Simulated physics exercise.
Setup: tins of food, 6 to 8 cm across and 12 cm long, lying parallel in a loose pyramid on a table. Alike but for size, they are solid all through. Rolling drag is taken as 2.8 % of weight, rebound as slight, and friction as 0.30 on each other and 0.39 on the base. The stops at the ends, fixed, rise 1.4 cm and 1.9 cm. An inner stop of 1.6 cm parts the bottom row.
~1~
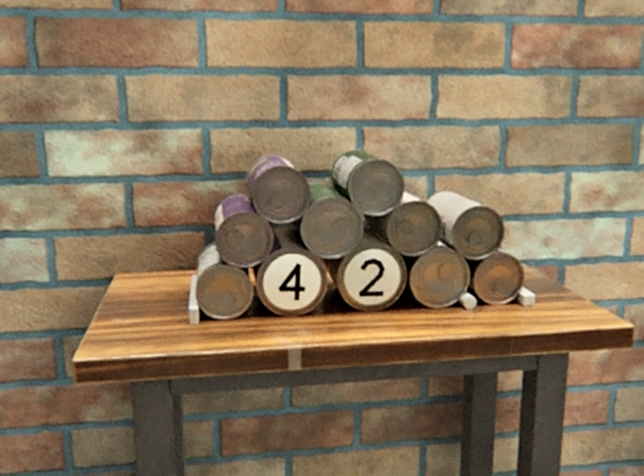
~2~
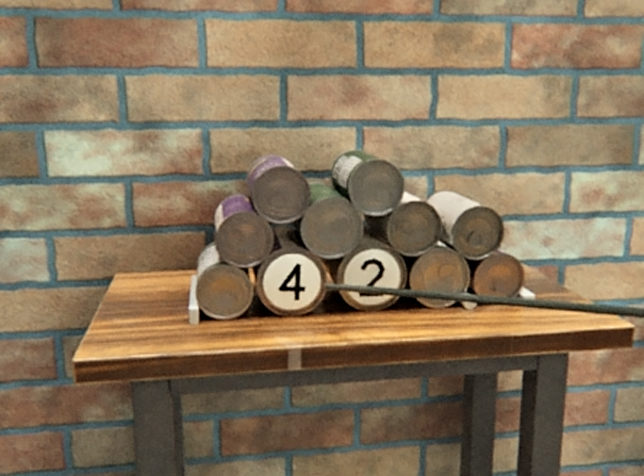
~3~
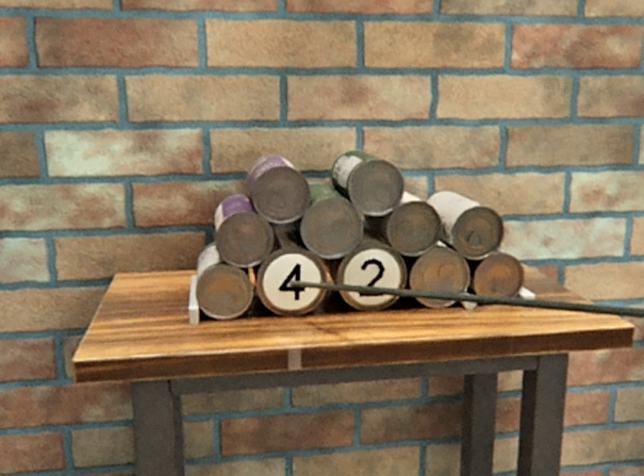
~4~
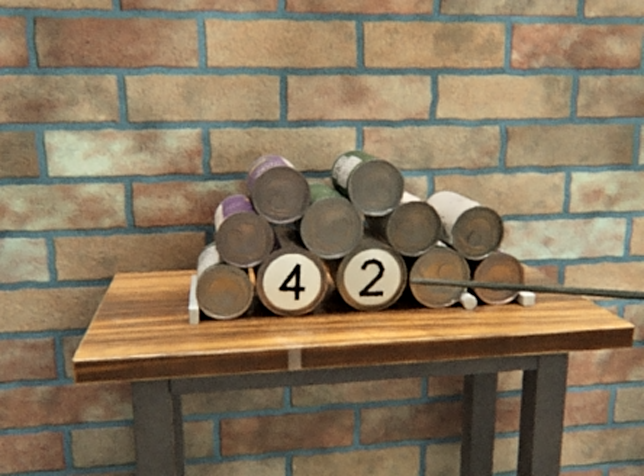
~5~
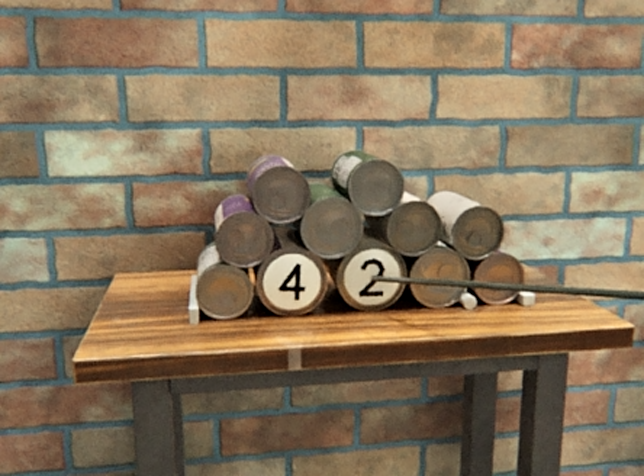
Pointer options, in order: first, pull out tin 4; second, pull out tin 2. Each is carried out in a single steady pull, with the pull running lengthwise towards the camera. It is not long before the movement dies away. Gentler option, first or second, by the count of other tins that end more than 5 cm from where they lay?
Second.
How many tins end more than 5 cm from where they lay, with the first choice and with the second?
First choice: 4; second choice: 2.
First choice, 0.76 s in, 2 now displaced over 5 cm; the one last seen at (245, 240) 4.6 cm left.
First choice, at rest by 1.4 s, 4 moved over 5 cm; 1 off the left edge of the table; the one last seen at (245, 240) fallen off to the left; top of the pile 13 cm high, from 18 cm.
Second choice, 0.67 s in, 1 now displaced over 5 cm; the one last seen at (332, 228) 3.5 cm right and 6 cm down.
Second choice, at rest by 1.2 s, 2 moved over 5 cm; not one off the edges of the table; the one last seen at (332, 228) 5 cm right and 7 cm down; top of the pile 15 cm high, from 18 cm.
